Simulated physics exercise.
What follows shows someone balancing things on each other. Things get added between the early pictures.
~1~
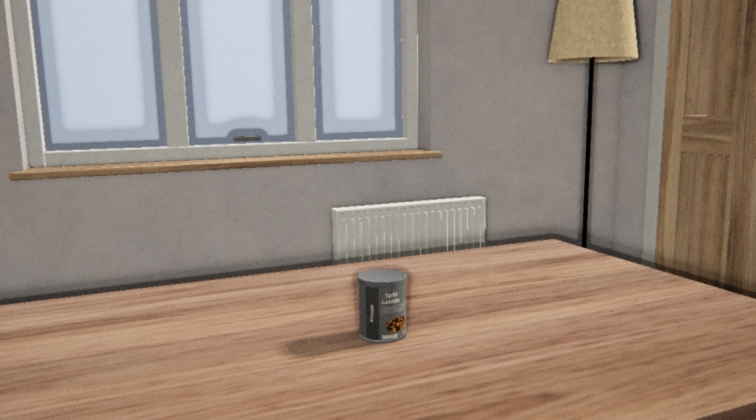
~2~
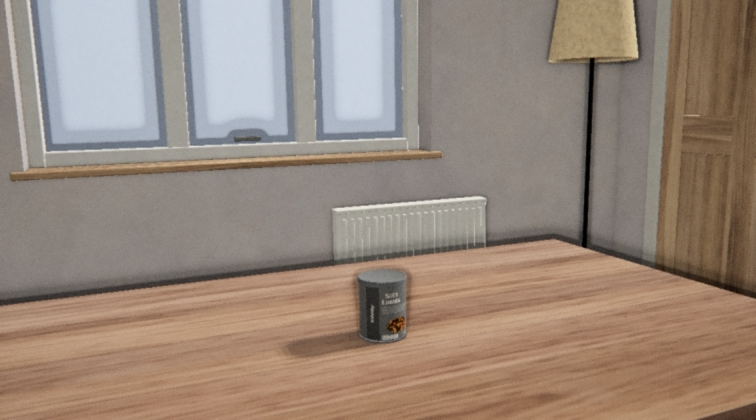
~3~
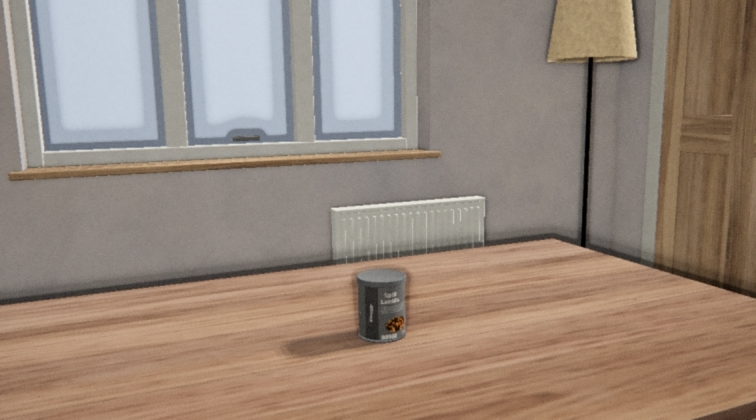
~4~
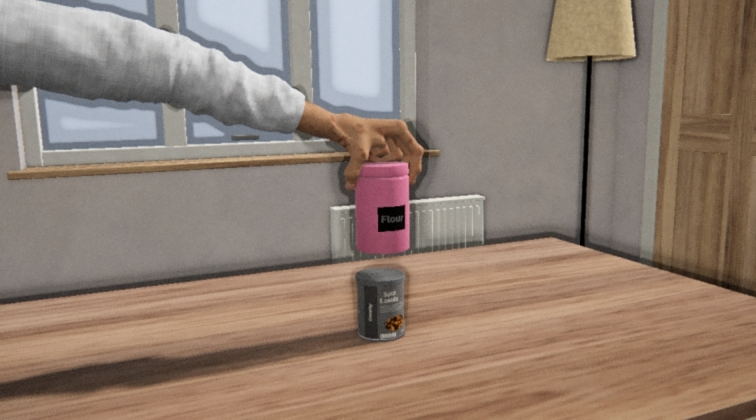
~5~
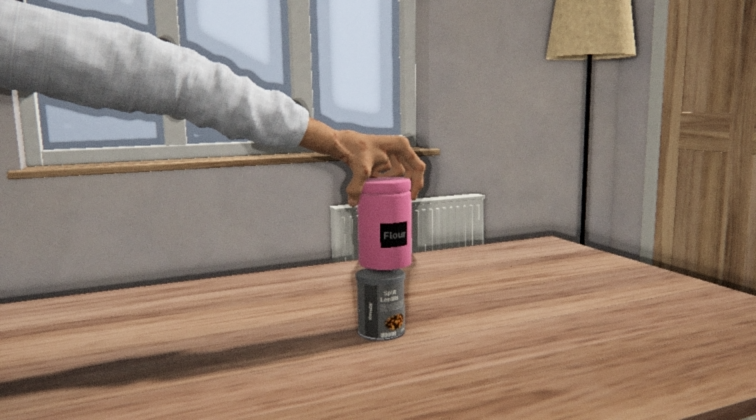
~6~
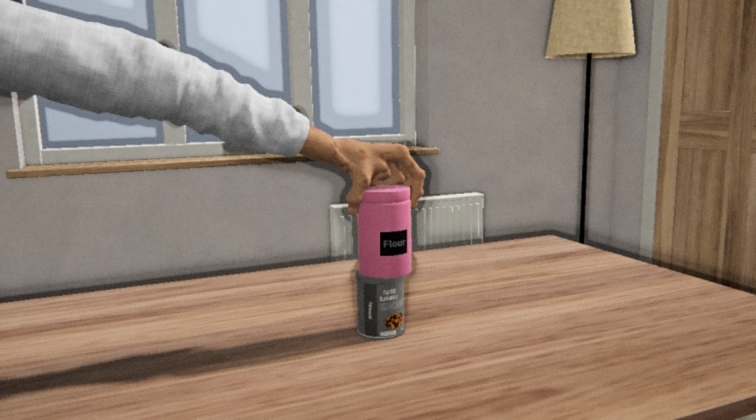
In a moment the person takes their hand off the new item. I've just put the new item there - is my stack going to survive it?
Yes, your stack survives.
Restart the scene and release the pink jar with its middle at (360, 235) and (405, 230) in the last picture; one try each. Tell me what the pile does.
First case - pile steady; second case - pile falls.
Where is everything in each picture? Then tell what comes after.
The last thing is not in view yet; grey tin (382, 305), in the first frame.
The last thing is not in view yet; grey tin (383, 305), in the second frame.
The last thing is not in view yet; grey tin (382, 305), in the third frame.
Still above its spot; pink jar (382, 207); grey tin (381, 304), in the fourth frame.
Still above its spot; pink jar (385, 222); grey tin (381, 303), in the fifth frame.
Set down, still held; pink jar (384, 230); grey tin (380, 302), in the sixth frame.
Then, 0.60 s after the last picture, nothing has stirred.
Then, 1.60 s after the last picture, pink jar resting near (384, 230).
At rest, both in place. Seen from the same camera at the end, pink jar near (384, 230). The pile holds.
